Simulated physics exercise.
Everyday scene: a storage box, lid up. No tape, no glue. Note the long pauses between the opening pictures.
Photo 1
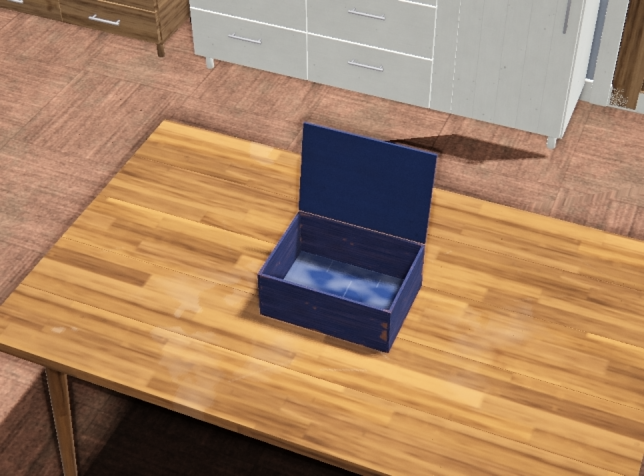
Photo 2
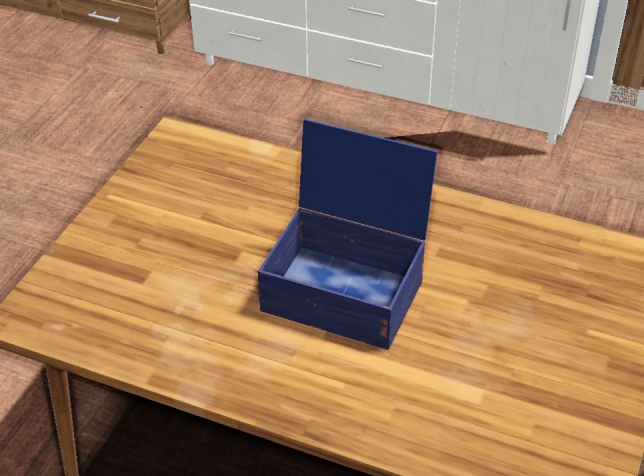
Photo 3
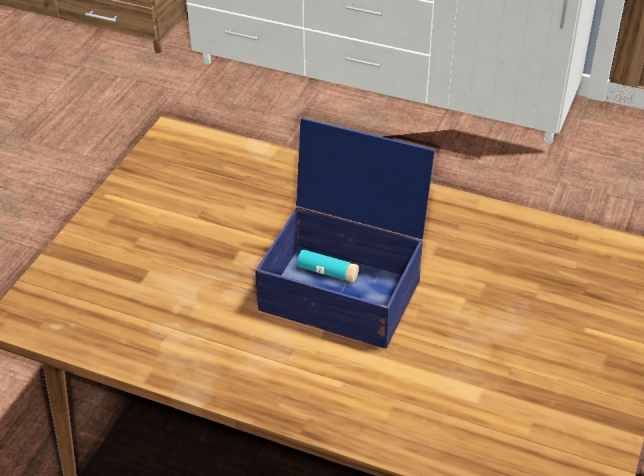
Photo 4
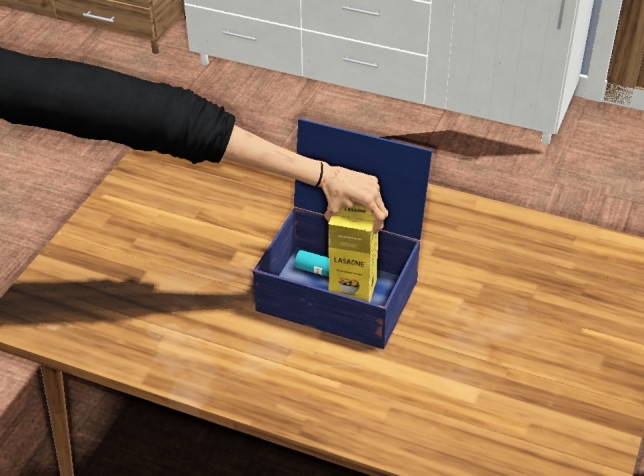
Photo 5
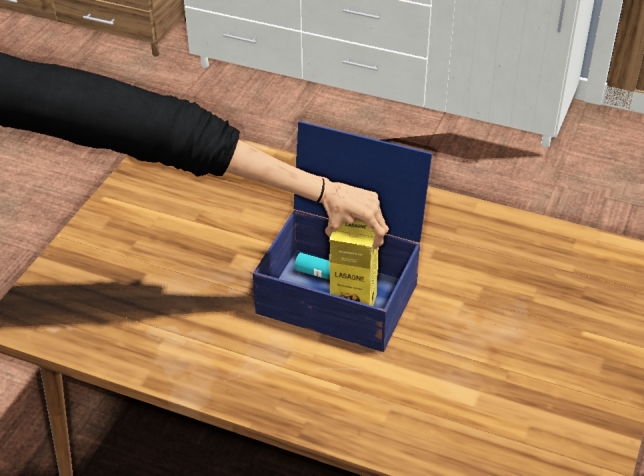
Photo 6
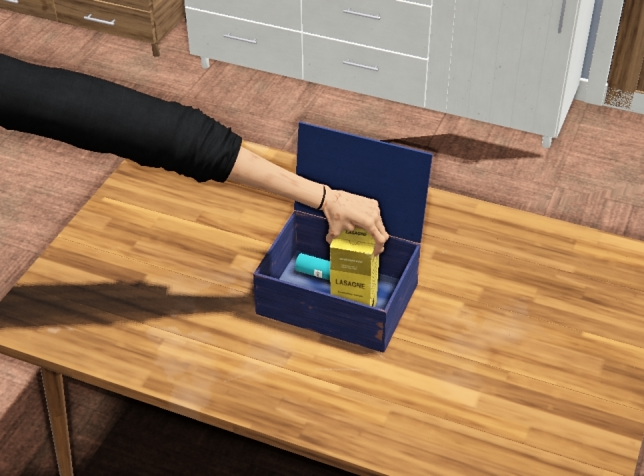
The clip shows an open, empty blue box on a wooden table, then a turquoise cylindrical container lying inside it; a dark-sleeved arm reaches in from the left, lowering a yellow carton slightly into the box beside the container.
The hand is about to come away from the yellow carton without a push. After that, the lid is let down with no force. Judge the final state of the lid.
The lid never seats.
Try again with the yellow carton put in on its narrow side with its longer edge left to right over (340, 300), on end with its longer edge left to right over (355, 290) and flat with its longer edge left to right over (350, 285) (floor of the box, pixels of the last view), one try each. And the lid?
Case one lid shut, case two lid open, case three lid shut.
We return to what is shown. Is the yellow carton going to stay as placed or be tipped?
The yellow carton stays as it was set.
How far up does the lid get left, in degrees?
About 50°.
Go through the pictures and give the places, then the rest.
In the first picture, the last thing is not in view yet.
In the second picture, the last thing is not in view yet.
In the third picture, the last thing is not in view yet; turquoise shaker (328, 266).
In the fourth picture, still above its spot; yellow carton (353, 253).
In the fifth picture, still above its spot; yellow carton (354, 268).
In the sixth picture, in place under the hand; yellow carton (354, 275).
Then, 1.10 s past the last view, lid starting down.
Then, 1.40 s past the last view, lid 80° above the rim.
Then, 1.60 s past the last view, lid 62° above the rim.
Then, 1.70 s past the last view, lid 50° above the rim.
Finally, lid 48° above the rim; both still in place. Final places as the last picture's camera would see them, yellow carton near (354, 275).
